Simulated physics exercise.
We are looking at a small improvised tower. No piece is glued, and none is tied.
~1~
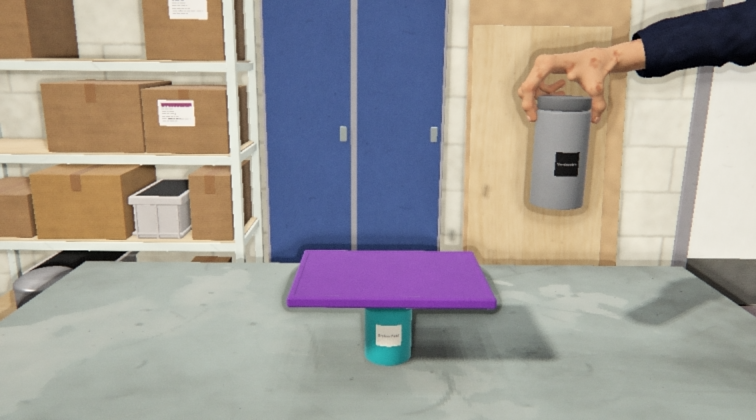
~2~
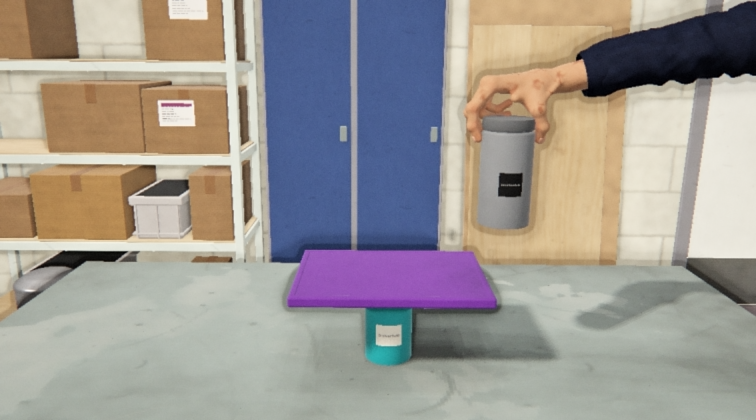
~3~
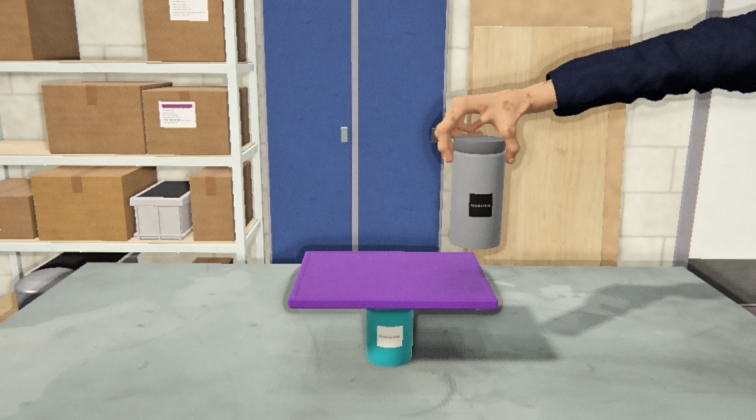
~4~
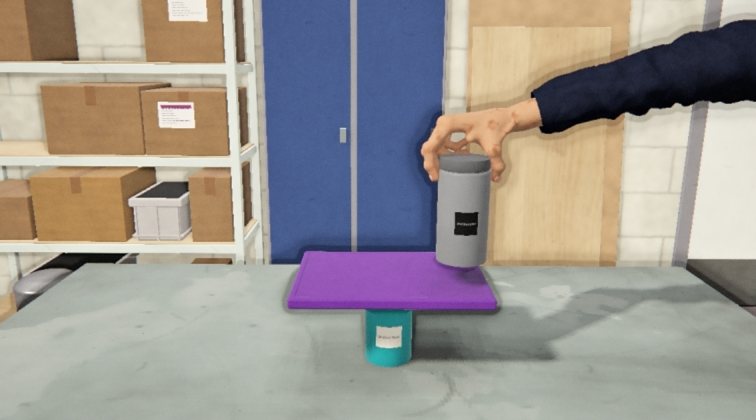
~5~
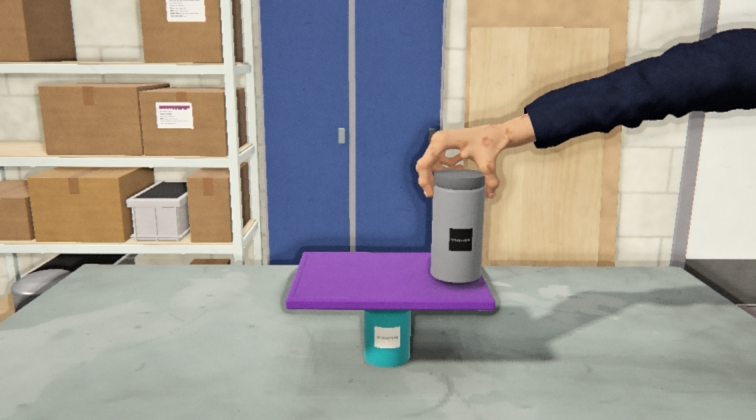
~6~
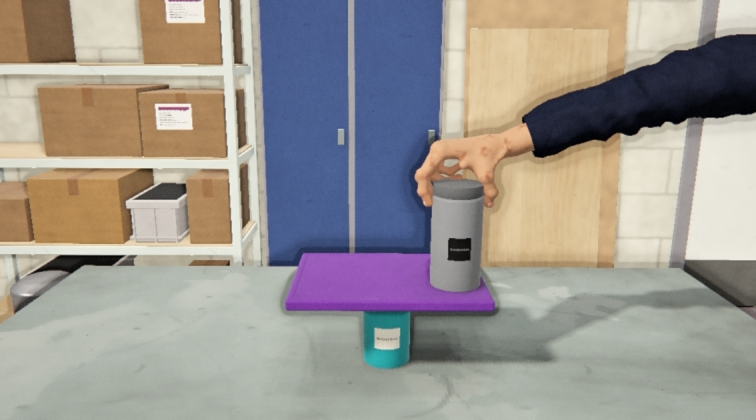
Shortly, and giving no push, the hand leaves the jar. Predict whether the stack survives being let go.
Prediction: It falls over.
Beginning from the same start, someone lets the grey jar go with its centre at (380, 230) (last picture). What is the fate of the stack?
Outcome: Stable.
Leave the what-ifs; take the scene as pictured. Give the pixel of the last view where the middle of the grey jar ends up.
Look around (554, 358) in the final frame.
Then, 0.40 s later than the last frame, grey jar now fallen; purple lid tilted by 61°.
Then, 0.70 s later than the last frame, purple lid on its side.
When it is over, fallen, purple lid and grey jar; turquoise jar as before. End places, in pixels of the last picture, grey jar near (554, 358). The stack comes apart.
